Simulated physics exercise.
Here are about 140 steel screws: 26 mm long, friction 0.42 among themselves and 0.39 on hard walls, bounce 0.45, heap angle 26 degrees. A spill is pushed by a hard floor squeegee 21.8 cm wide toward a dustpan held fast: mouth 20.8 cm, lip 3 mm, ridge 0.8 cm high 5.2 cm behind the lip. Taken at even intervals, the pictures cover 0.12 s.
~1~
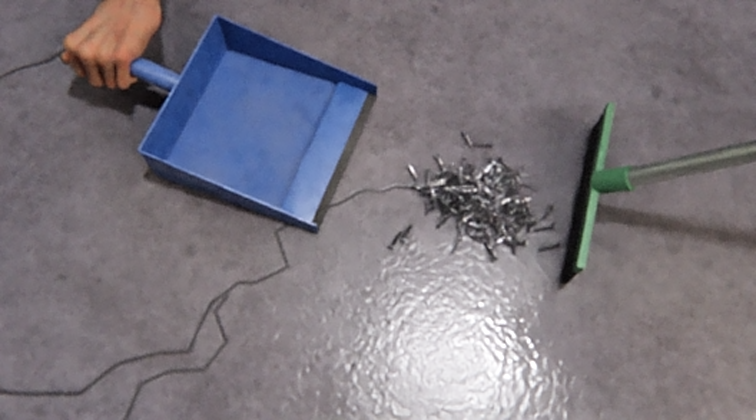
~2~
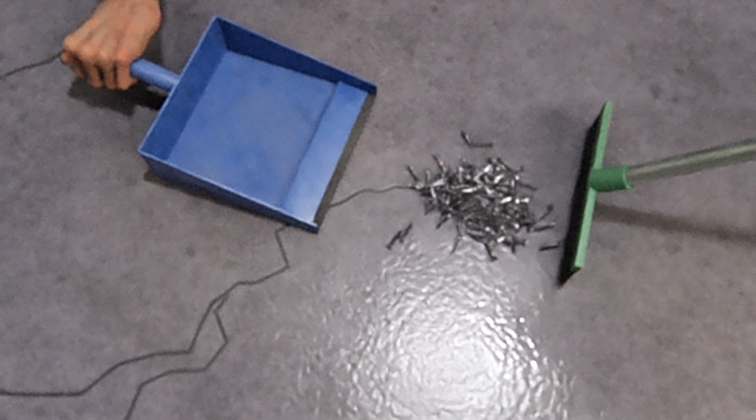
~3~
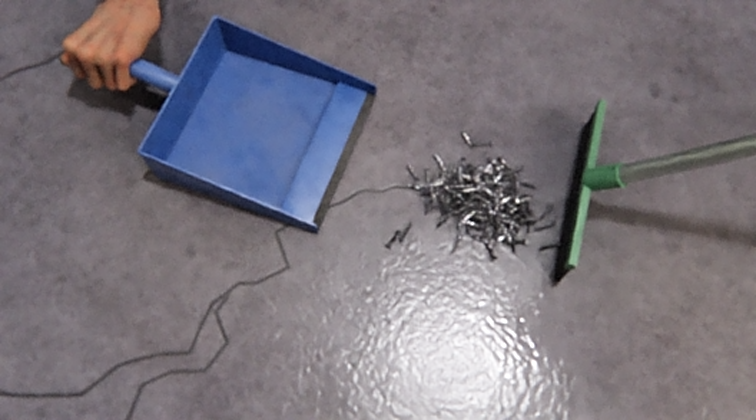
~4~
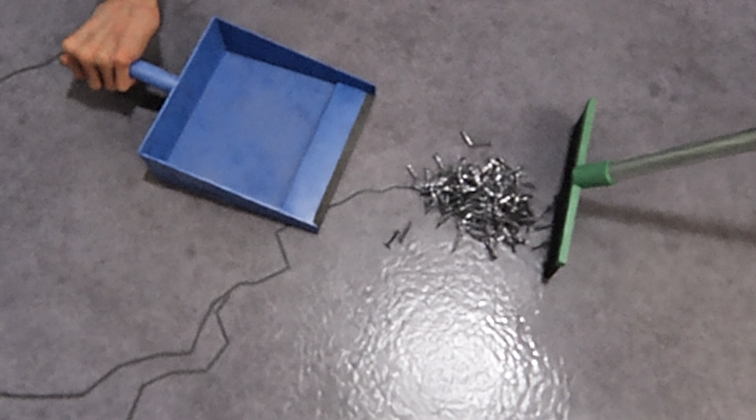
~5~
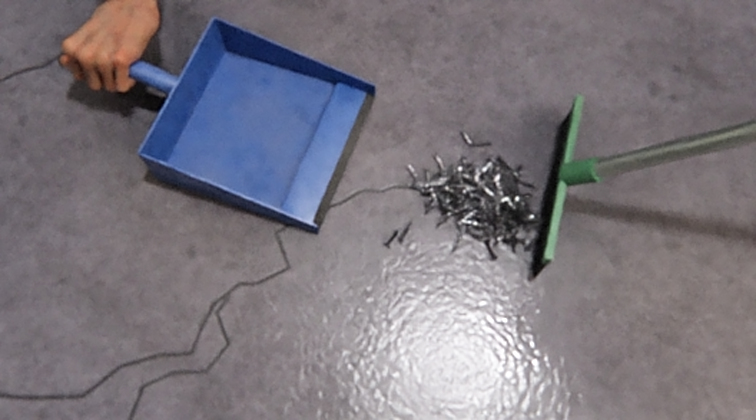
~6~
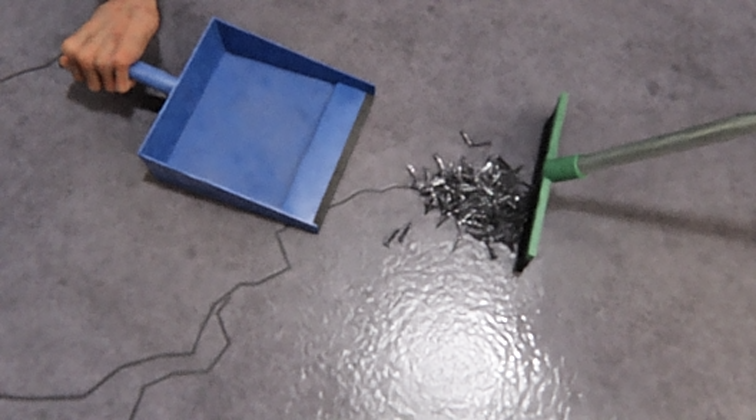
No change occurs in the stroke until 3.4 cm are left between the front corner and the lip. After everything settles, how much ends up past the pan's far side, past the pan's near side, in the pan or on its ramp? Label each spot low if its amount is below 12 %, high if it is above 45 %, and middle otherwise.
Far side: Low, near side: Low, pan: Middle.
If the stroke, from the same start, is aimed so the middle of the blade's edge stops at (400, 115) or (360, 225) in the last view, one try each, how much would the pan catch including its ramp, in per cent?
Close to 25 and 30 percent, in that order.
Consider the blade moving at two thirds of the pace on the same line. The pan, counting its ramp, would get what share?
Share: Near 35 %.
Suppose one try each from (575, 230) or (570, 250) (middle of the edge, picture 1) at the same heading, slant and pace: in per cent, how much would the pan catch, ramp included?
Roughly 40 % and 40 %.
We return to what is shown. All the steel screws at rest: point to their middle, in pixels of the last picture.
My guess is close to (348, 170).
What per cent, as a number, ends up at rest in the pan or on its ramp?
About 35 %.
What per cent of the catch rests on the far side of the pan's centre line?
I'd put it near 50 per cent.
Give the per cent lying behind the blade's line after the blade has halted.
Something like 0 per cent, roughly.
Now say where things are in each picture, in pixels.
In the first frame, blade from (578, 268) to (608, 110), moved 0.0 cm, 0 of the pieces shifted so far; middle of the pieces at (479, 206); pan at (256, 130).
In the second frame, blade from (576, 267) to (606, 109), moved 0.2 cm, 0 of the pieces shifted so far; middle of the pieces at (479, 205).
In the third frame, blade from (570, 265) to (600, 108), moved 0.9 cm, 0 of the pieces shifted so far; middle of the pieces at (479, 205).
In the fourth frame, blade from (560, 262) to (590, 106), moved 2.0 cm, 1 of the pieces shifted so far; middle of the pieces at (479, 205).
In the fifth frame, blade from (547, 259) to (577, 103), moved 3.6 cm, 4 of the pieces shifted so far; middle of the pieces at (479, 204).
In the sixth frame, blade from (530, 255) to (562, 100), moved 5.4 cm, 10 of the pieces shifted so far; middle of the pieces at (479, 204); pan at (255, 132).
Then, 0.15 s after the last picture, middle of the blade 13 cm from the lip; 0 % over the lip, far side 0 %, near side 0 %.
Then, 0.24 s after the last picture, middle of the blade 7 cm from the lip; 0 % over the lip, far side 0 %, near side 0 %.
Then, 0.47 s after the last picture, middle of the blade 4 cm from the lip; 35 % over the lip, far side 0 %, near side 5 %.
In the end, far side 0 %, near side 5 %, pan 35 %, in front of the lip or behind the blade 60 %.
